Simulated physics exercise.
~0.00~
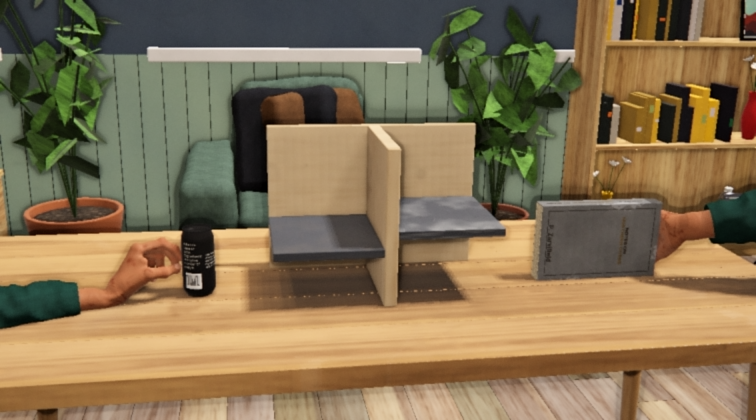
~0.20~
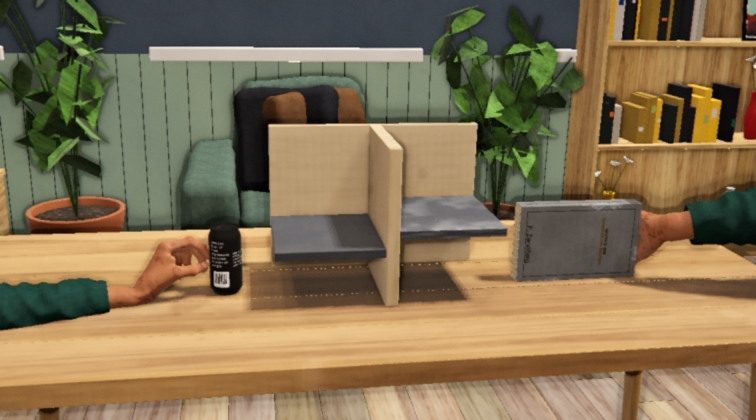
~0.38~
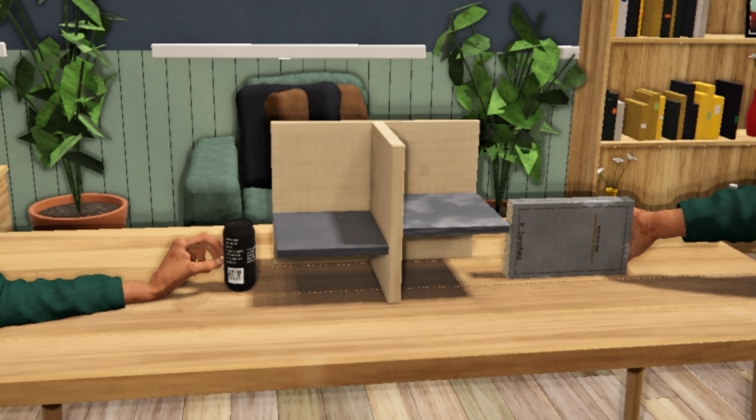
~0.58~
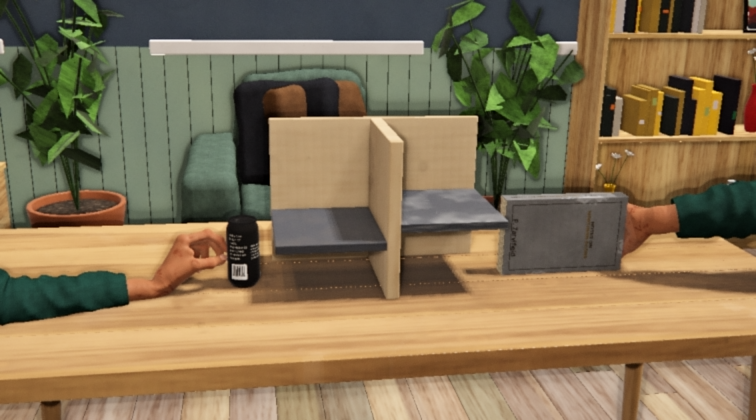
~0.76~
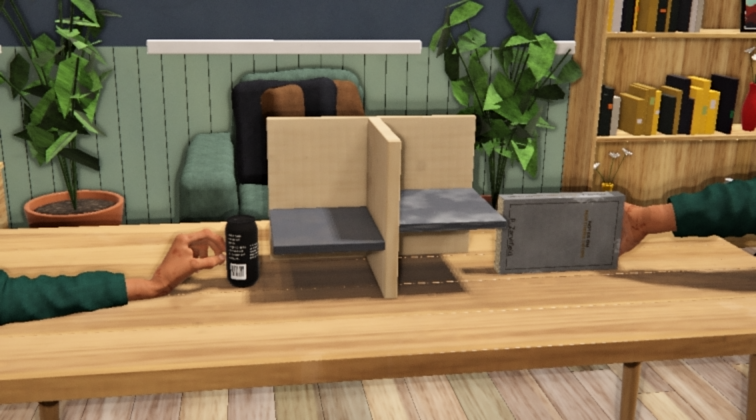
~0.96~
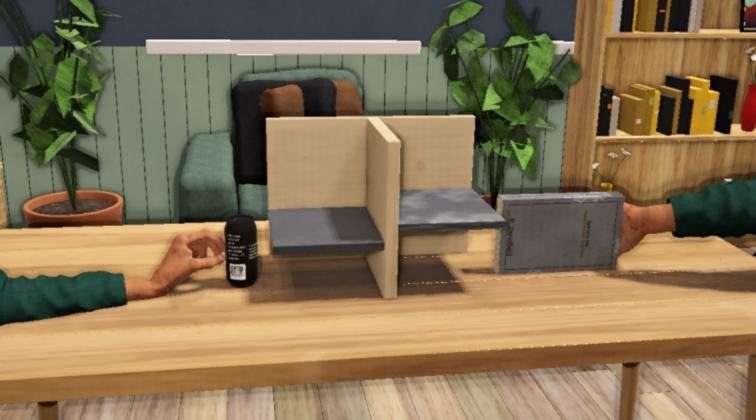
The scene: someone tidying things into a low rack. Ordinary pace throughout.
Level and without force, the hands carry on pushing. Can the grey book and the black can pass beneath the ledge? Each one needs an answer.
Well, the grey book does not fit, and as for the black can, it does not fit.
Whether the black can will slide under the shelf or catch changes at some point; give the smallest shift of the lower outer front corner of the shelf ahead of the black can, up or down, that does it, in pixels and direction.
Shift approx. 20 px, direction up.
After 1.16 s, grey book sliding up to the opening near (554, 233); black can sliding up to the opening near (248, 252).
After 1.22 s, grey book sliding up to the opening near (547, 233); black can sliding up to the opening near (255, 251).
In the end (2.3 s), the grey book stops at the shelf, near (547, 233); the black can stops at the shelf, near (255, 251).
